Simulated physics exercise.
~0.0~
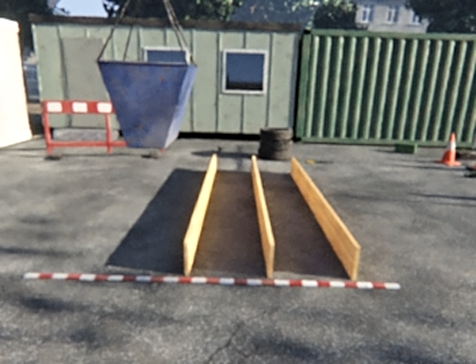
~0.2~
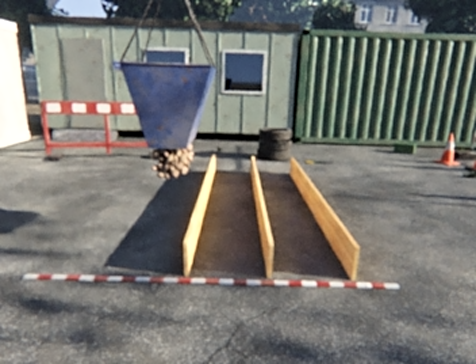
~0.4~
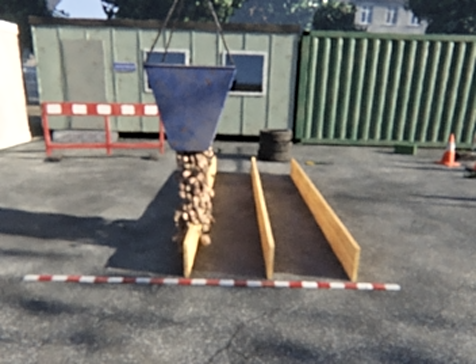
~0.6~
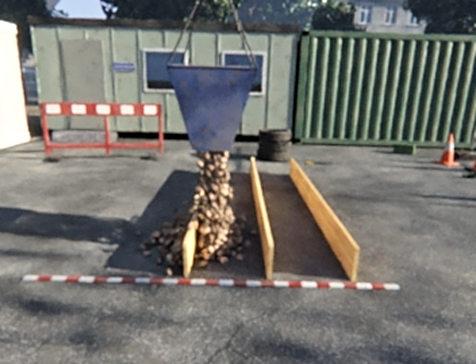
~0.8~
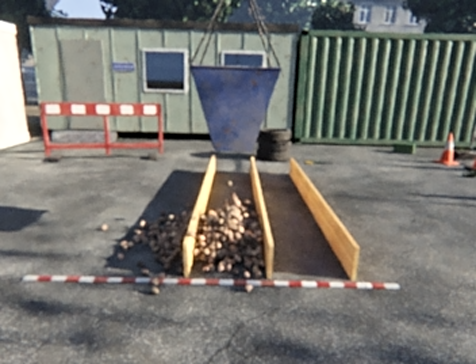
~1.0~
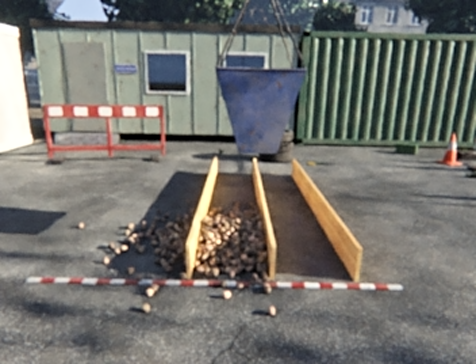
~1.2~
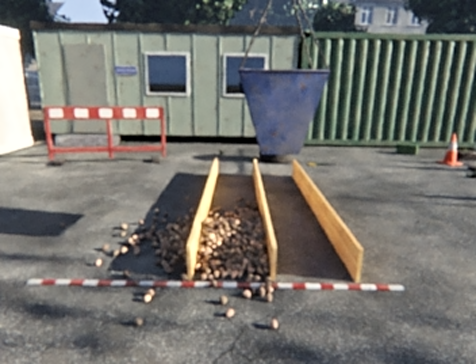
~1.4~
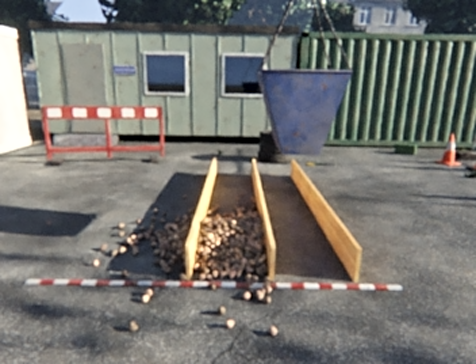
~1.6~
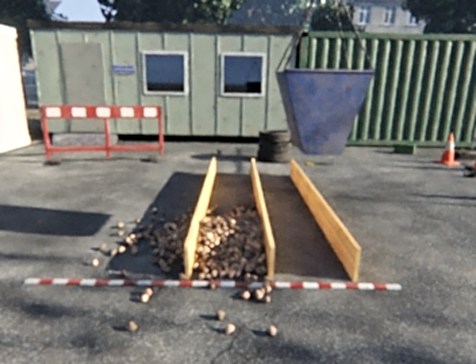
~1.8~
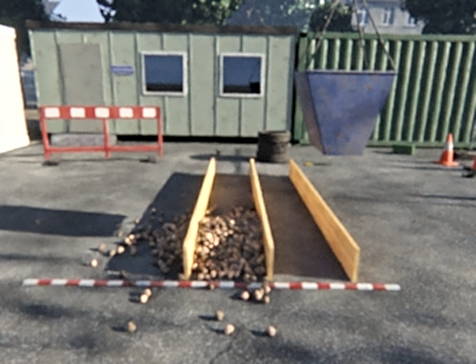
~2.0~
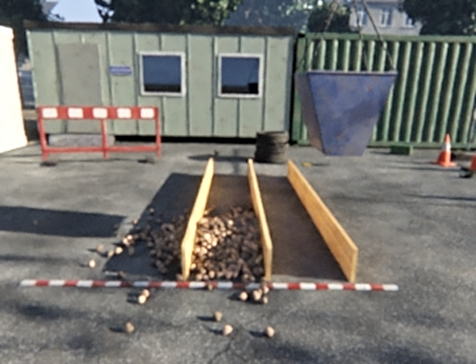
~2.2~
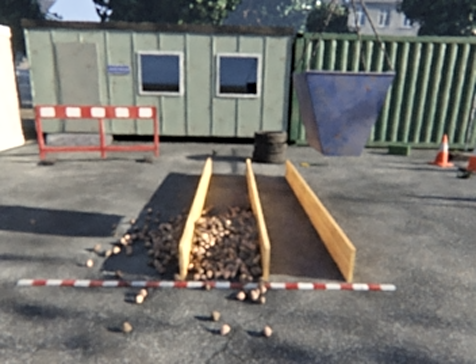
Blue hopper moving right over tarmac, dropping rounded stones that settle mostly in the left bay, some spilling outside, right bay empty.
